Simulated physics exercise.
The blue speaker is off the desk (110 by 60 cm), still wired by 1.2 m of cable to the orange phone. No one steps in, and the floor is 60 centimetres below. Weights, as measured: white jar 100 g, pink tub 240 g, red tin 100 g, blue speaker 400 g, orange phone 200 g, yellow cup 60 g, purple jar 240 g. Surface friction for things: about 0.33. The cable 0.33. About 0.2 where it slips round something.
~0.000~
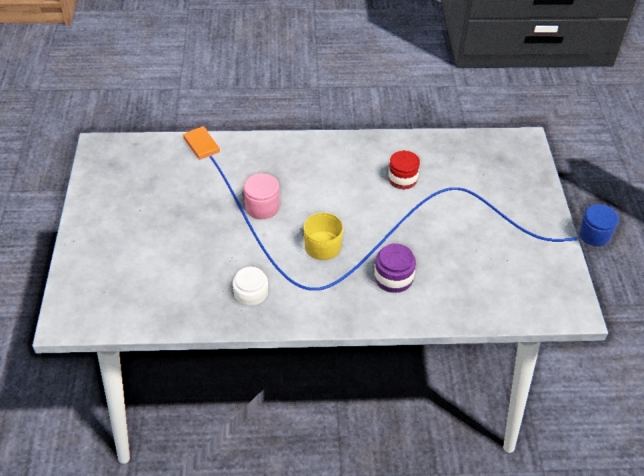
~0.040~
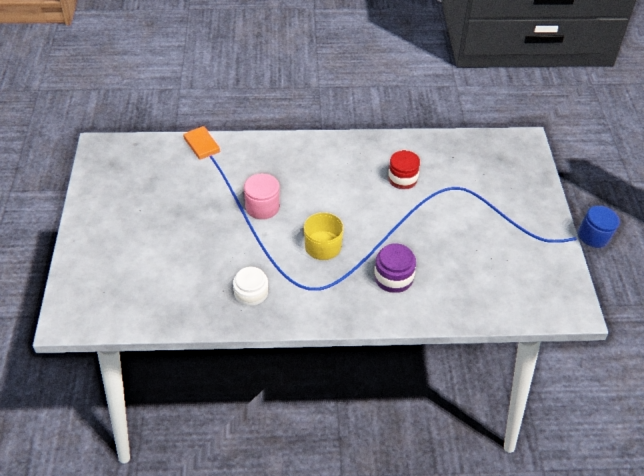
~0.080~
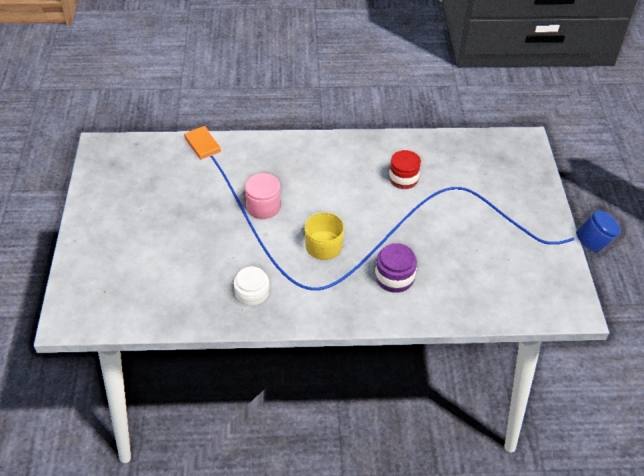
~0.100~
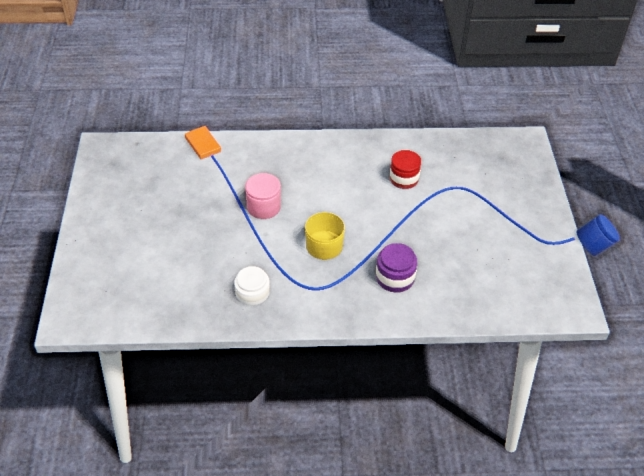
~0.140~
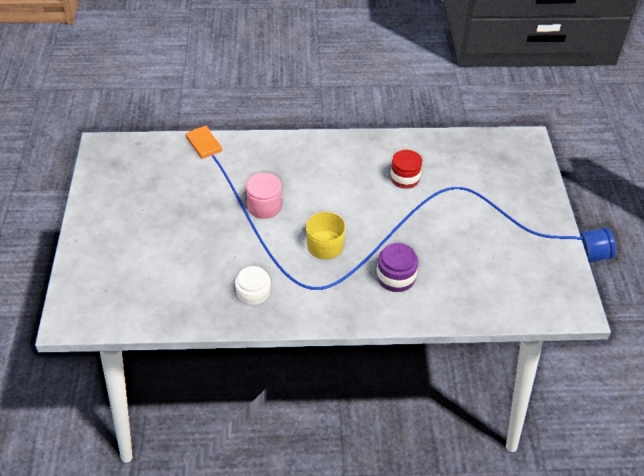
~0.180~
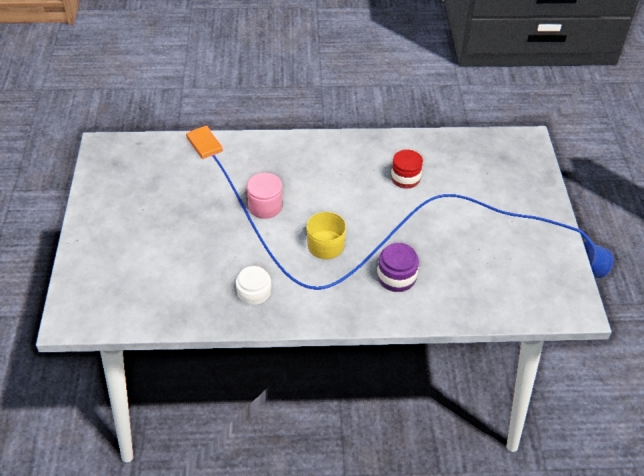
The blue speaker tilts and sinks beside the desk's right edge, drawing the blue cable straighter.
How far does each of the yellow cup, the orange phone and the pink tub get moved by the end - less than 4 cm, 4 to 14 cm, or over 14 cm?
The yellow cup moves over 14 cm, the orange phone moves over 14 cm, the pink tub moves 4 to 14 cm.
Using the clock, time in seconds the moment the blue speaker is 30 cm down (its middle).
At 0.30 s.
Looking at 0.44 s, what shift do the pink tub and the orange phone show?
Pink tub roughly 6 cm, orange phone roughly 10 cm.
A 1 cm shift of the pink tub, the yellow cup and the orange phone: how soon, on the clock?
Roughly: Pink tub at 0.36 s, yellow cup at 0.30 s, orange phone at 0.34 s.
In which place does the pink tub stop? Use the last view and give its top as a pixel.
Last view, top position: About (292, 166).
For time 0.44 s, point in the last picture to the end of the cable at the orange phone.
Somewhere about (235, 187) in the final view.
After 0.4 s, the cable's tail end at (235, 187); yellow cup 28 cm off its start, orange phone 11 cm off its start, pink tub 5 cm off its start.
After 0.7 s, the cable's tail end at (297, 223); yellow cup over the edge, orange phone 30 cm off its start, pink tub 8 cm off its start.
After 0.9 s, the cable's tail end at (305, 228); yellow cup over the edge, orange phone 33 cm off its start at (283, 226), pink tub 8 cm off its start at (292, 166).
After 1.2 s, the cable's tail end at (305, 228); yellow cup over the edge, orange phone 33 cm off its start, pink tub 8 cm off its start.
After 2.4 s, the cable's tail end at (305, 228); yellow cup over the edge, orange phone 33 cm off its start at (283, 226), pink tub 8 cm off its start at (292, 166), blue speaker over the edge.
